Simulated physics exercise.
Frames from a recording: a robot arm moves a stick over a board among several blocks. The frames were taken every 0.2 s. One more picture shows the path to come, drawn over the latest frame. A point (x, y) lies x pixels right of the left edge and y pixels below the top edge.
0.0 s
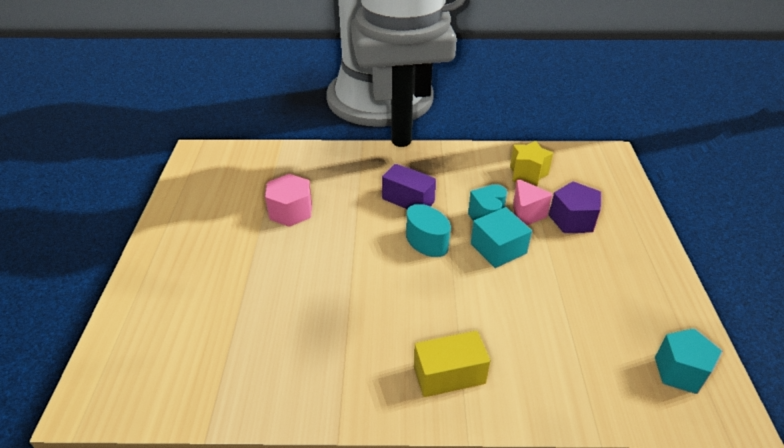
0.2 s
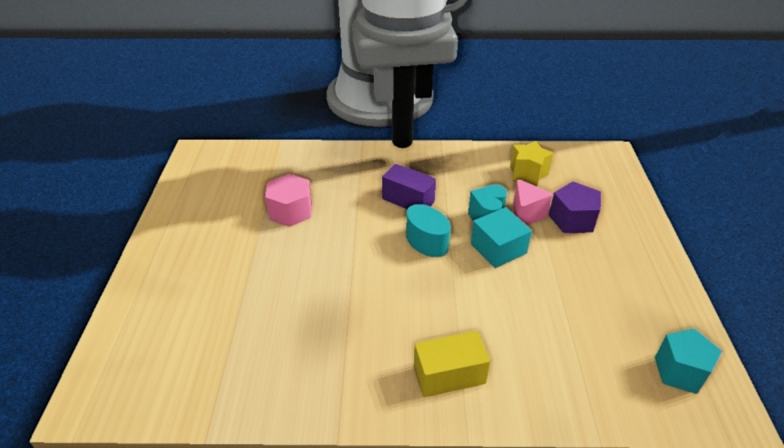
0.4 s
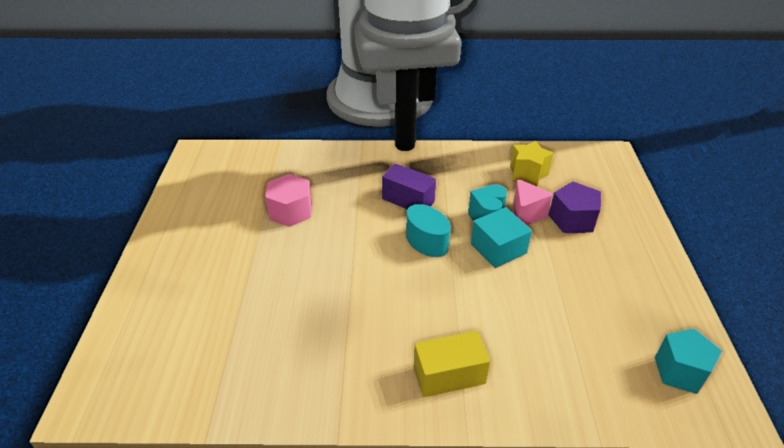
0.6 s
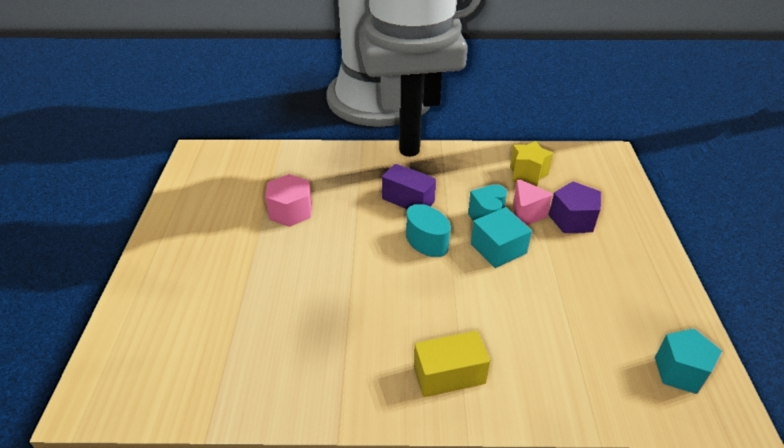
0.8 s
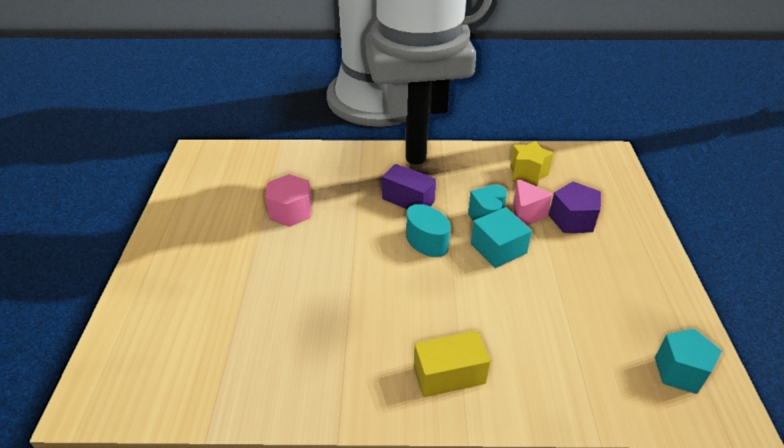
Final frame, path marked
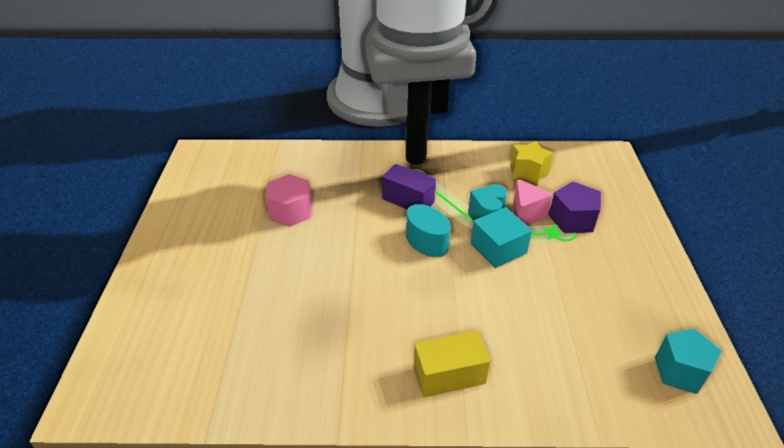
To begin with, a robot arm holds a dark stick still at the far edge of a wooden board scattered with pink, purple, yellow and turquoise blocks. Then the stick shifts slightly right and a little nearer, ending just behind the purple block near the turquoise elliptical one, while every block stays put.
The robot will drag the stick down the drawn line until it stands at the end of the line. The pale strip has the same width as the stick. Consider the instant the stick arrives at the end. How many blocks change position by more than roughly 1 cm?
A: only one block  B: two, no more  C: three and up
Answer: C.
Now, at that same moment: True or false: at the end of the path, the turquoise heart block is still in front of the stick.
True
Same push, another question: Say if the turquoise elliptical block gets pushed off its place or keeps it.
The turquoise elliptical block does not move.
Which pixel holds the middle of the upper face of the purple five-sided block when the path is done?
Its top centre lands on (611, 191).
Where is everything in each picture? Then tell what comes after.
Lower end of the stick (402, 143), tops of blocks, turquoise elliptical block (428, 219), turquoise heart block (490, 196), turquoise square piece (503, 225), pink triangular piece (531, 193), purple five-sided block (580, 197), in the first picture.
Stick (402, 144), blocks as before, in the second picture.
Stick (405, 147), blocks as before, in the third picture.
Stick (410, 152), blocks as before, in the fourth picture.
Stick (416, 160), turquoise elliptical block (428, 219), turquoise heart block (490, 196), turquoise square piece (503, 225), pink triangular piece (531, 193), purple five-sided block (580, 197), in the fifth picture.
The drawn path runs from (415, 176) via (452, 205) and (501, 232), ending at (564, 232).
One third of the way, stick (454, 189); nothing pushed yet.
Two thirds of the way, stick (505, 215); turquoise heart block (534, 208), turned 65° anticlockwise; turquoise square piece (514, 232), turned 35° clockwise; pink triangular piece (542, 192), turned 45° anticlockwise.
At the end, stick (568, 216); turquoise elliptical block not moved; turquoise heart block (599, 212), turned 75° anticlockwise; turquoise square piece (515, 233), turned 40° clockwise; pink triangular piece (551, 188), turned 85° anticlockwise; purple five-sided block (611, 191), turned 35° anticlockwise.
